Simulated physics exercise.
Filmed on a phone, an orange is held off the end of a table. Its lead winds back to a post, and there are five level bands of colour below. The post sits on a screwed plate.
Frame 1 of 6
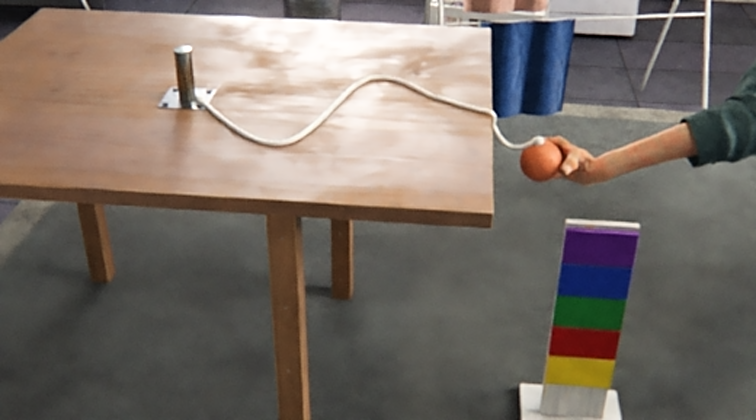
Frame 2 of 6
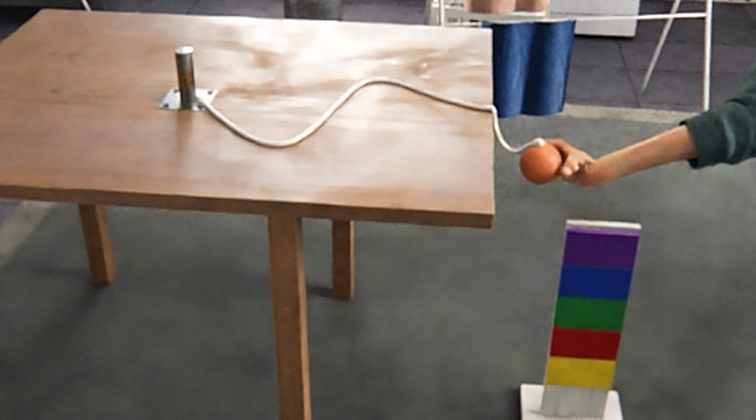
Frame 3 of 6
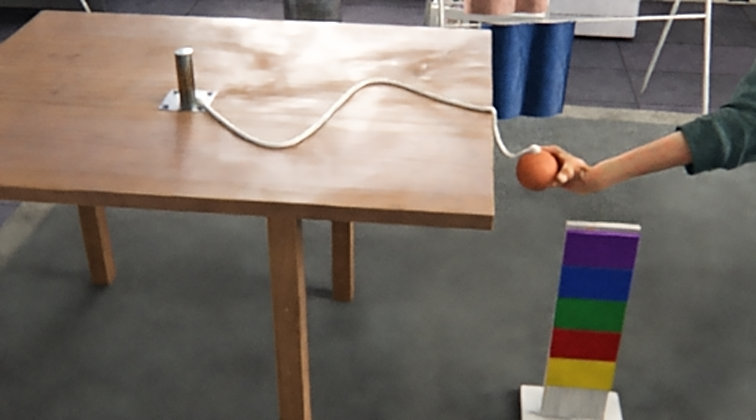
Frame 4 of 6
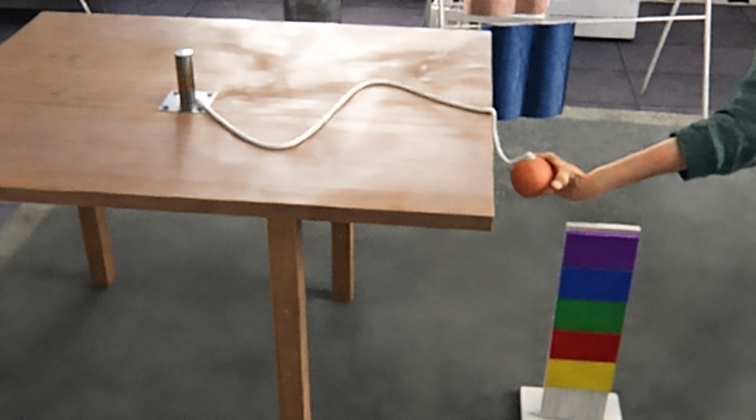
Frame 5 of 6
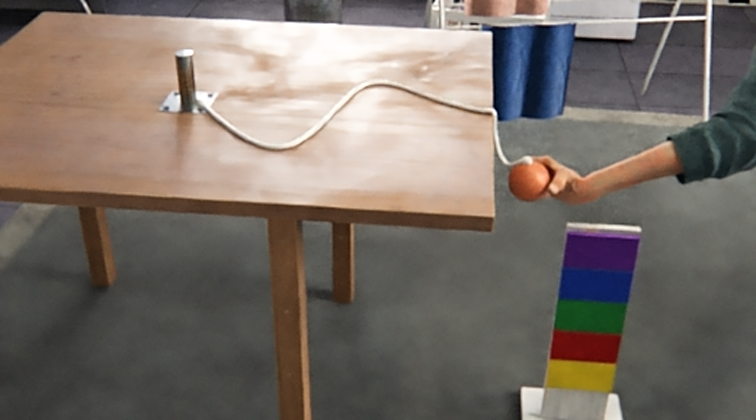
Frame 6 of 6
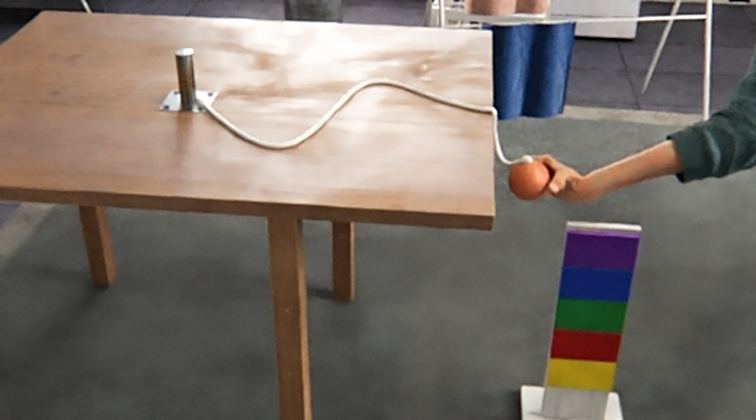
Beside a wooden table, a hand lowers an orange tied to a cord slightly.
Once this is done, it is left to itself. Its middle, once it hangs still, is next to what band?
Next to the red one.
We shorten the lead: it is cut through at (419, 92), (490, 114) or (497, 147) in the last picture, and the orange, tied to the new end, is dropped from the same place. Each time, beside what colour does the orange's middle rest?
For the first: No band; for the second: Blue; for the third: Green.
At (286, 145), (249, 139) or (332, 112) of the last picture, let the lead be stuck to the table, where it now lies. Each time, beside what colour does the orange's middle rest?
Try by try: Green, then green, then blue.
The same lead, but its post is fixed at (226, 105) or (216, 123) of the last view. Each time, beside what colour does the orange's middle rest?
Yellow; yellow.
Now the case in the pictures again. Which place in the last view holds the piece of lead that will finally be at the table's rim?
Approx. (363, 84).
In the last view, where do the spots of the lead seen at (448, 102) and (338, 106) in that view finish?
The first settles around (483, 225), the second around (434, 122).
Early on, orange near (502, 332); level with red.
Midway, orange near (458, 341); level with red.
Near the end, orange near (483, 342); level with red.
Finally, orange near (474, 344); level with red. The lead holds its middle at red.
